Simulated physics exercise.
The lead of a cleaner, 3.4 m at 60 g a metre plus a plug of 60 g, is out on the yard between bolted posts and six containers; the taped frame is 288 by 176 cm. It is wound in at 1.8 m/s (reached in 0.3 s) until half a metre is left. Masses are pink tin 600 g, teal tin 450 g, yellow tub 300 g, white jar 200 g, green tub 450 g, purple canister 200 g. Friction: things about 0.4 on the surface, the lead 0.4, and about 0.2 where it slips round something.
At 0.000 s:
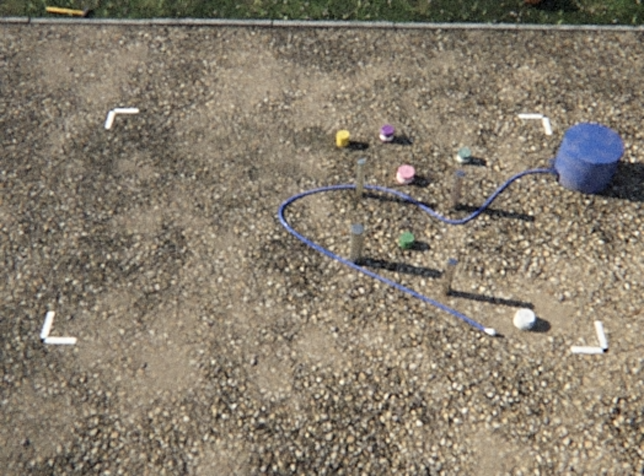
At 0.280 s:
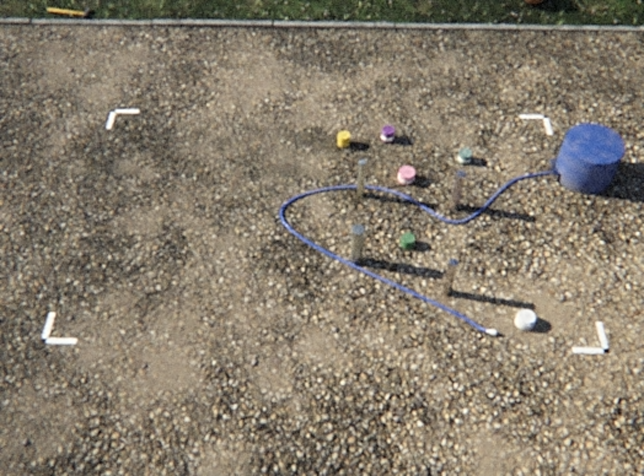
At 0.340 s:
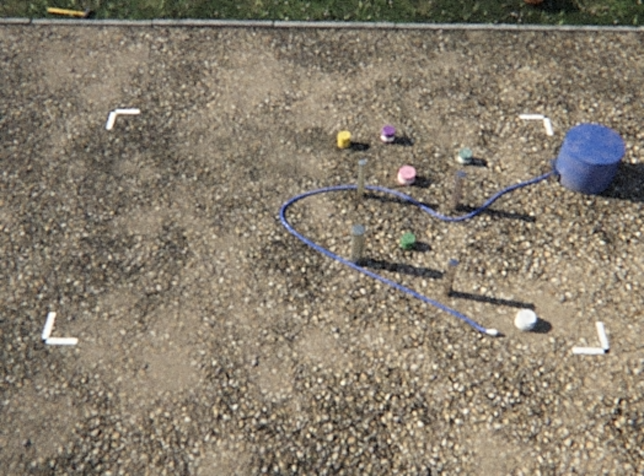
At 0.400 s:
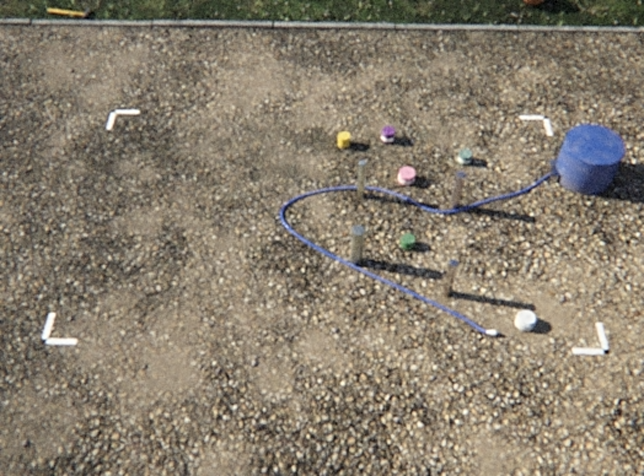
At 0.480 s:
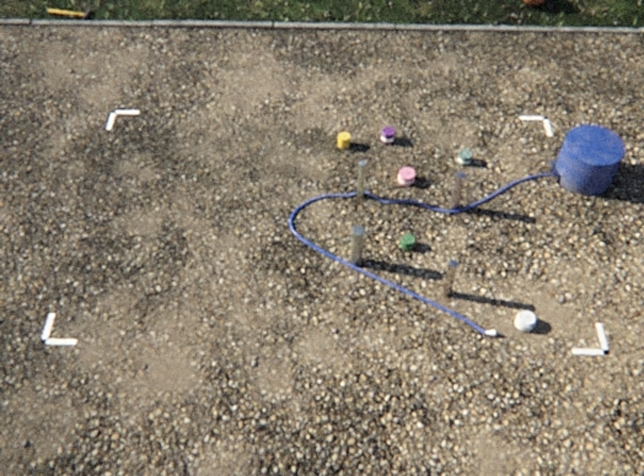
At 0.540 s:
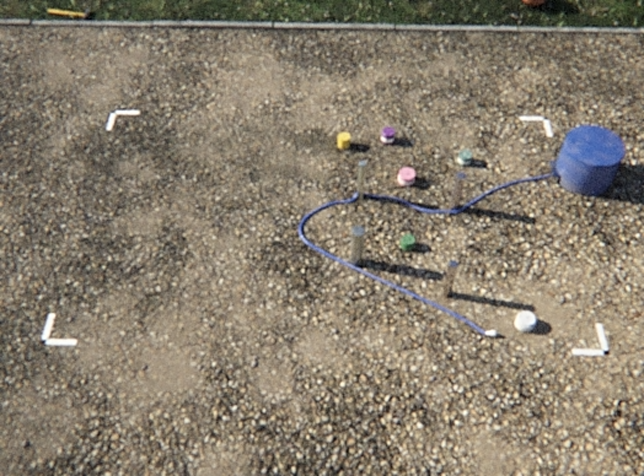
We see a blue cord running from a blue cylinder among upright posts, with coloured containers scattered around it on gravelly ground; the cord's upper stretch straightens near the cylinder, then its left bend draws slightly rightward.
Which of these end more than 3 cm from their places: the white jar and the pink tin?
In order: The white jar hardly stirs; the pink tin leaves its place.
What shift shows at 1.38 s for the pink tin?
About: Pink tin 0 cm.
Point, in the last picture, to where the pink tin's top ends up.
At about (497, 193).
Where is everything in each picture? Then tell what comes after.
The first picture shows white jar (526, 316); pink tin (406, 171); posts (357, 229) (460, 173) (362, 161) (453, 261); lead runs through (512, 179) (430, 211) (322, 189) (316, 247) (427, 300).
In the second picture, lead runs through (515, 180) (323, 190) (428, 300).
In the third picture, lead runs through (524, 184) (323, 190) (429, 301).
In the fourth picture, lead runs through (536, 184) (323, 191) (429, 301).
In the fifth picture, lead runs through (547, 175) (343, 196) (428, 301).
The sixth picture shows white jar (527, 318); pink tin (407, 173); lead runs through (565, 176) (467, 206) (358, 192) (317, 249) (428, 302).
By 1.0 s, plug at (375, 276); nothing else has moved.
By 1.4 s, plug at (348, 161); nothing else has moved.
By 1.8 s, plug at (456, 217); pink tin 46 cm off its start at (483, 193).
By 2.2 s, plug at (568, 148); pink tin 54 cm off its start.
By 3.0 s, plug at (547, 178); pink tin 54 cm off its start at (497, 193), white jar 0 cm off its start at (527, 318).
